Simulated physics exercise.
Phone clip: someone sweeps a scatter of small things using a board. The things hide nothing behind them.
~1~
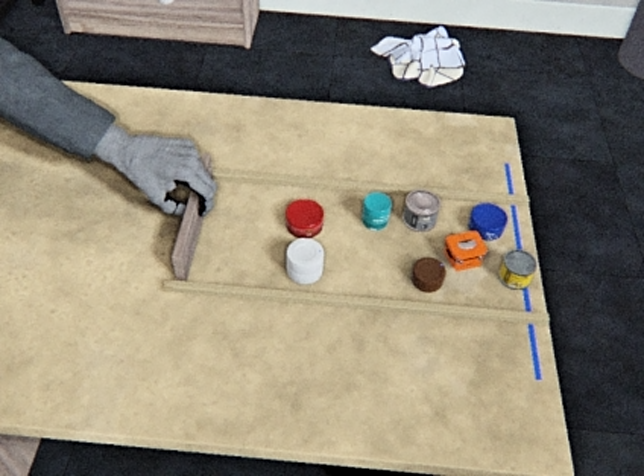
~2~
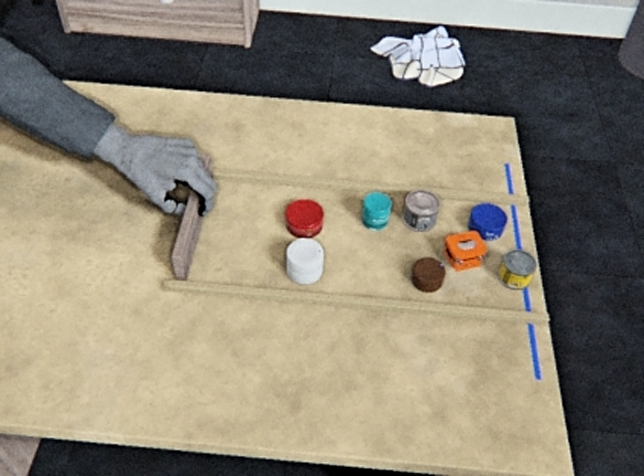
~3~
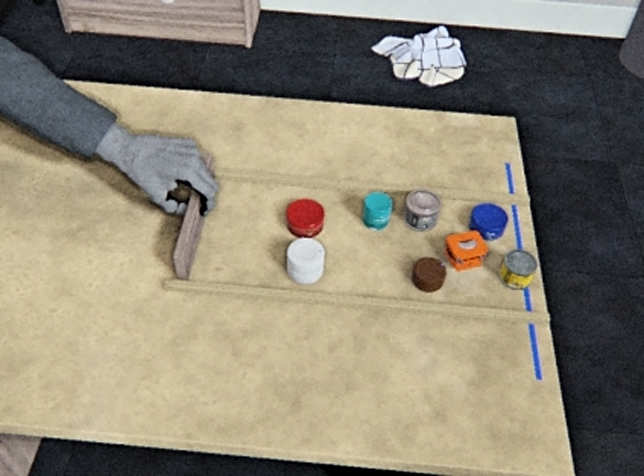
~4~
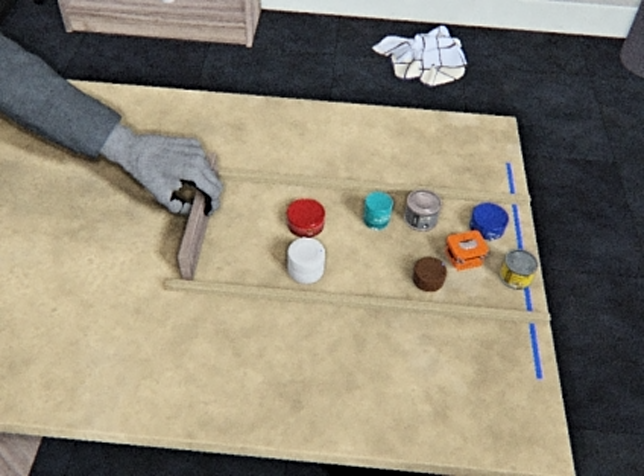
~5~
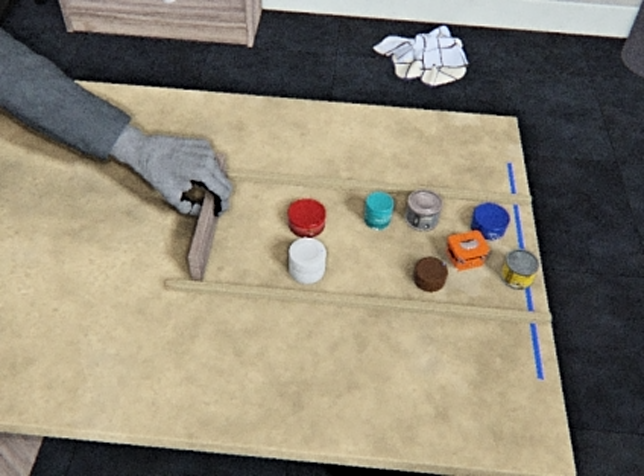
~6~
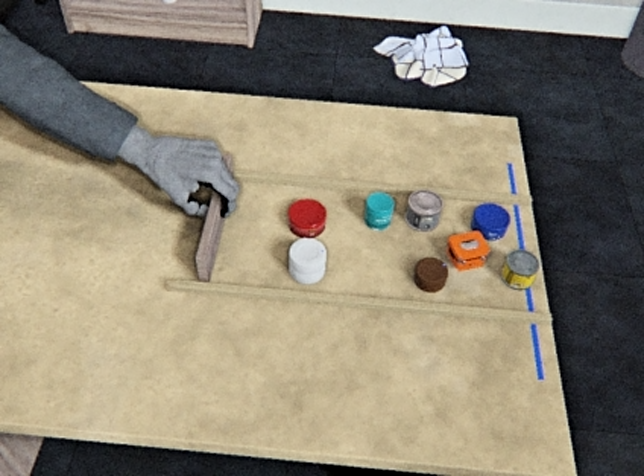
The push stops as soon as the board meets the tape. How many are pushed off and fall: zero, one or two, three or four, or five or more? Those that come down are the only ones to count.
No fewer than five go over.
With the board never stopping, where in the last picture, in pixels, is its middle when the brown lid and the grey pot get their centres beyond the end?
I reckon its middle sits around (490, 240) and then around (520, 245).
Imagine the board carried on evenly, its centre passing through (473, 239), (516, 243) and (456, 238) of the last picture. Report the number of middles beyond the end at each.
Over the end: 1, 4, 0.
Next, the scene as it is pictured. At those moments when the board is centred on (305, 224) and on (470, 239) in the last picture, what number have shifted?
Answer - first 2, then 8.
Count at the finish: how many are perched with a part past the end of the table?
The count would be 2.
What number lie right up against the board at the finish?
Contact count: 2.
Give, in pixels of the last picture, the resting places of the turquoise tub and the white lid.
Final positions - turquoise tub around (537, 231), white lid around (550, 286).
Early on, none off yet; yellow pot at rest near (520, 270); blue tub at rest near (490, 222); orange case at rest near (467, 251).
A while later, none off yet; yellow pot at rest near (520, 270); blue tub at rest near (492, 222); orange case at rest near (468, 251).
Further along, none off yet; yellow pot leaning a little near (558, 275); blue tub travelled about its own width near (532, 233); orange case travelled well along near (530, 259).
Finally, the number that fall off is five or more; lost, red tub, grey pot, brown lid, orange case, blue tub and yellow pot.
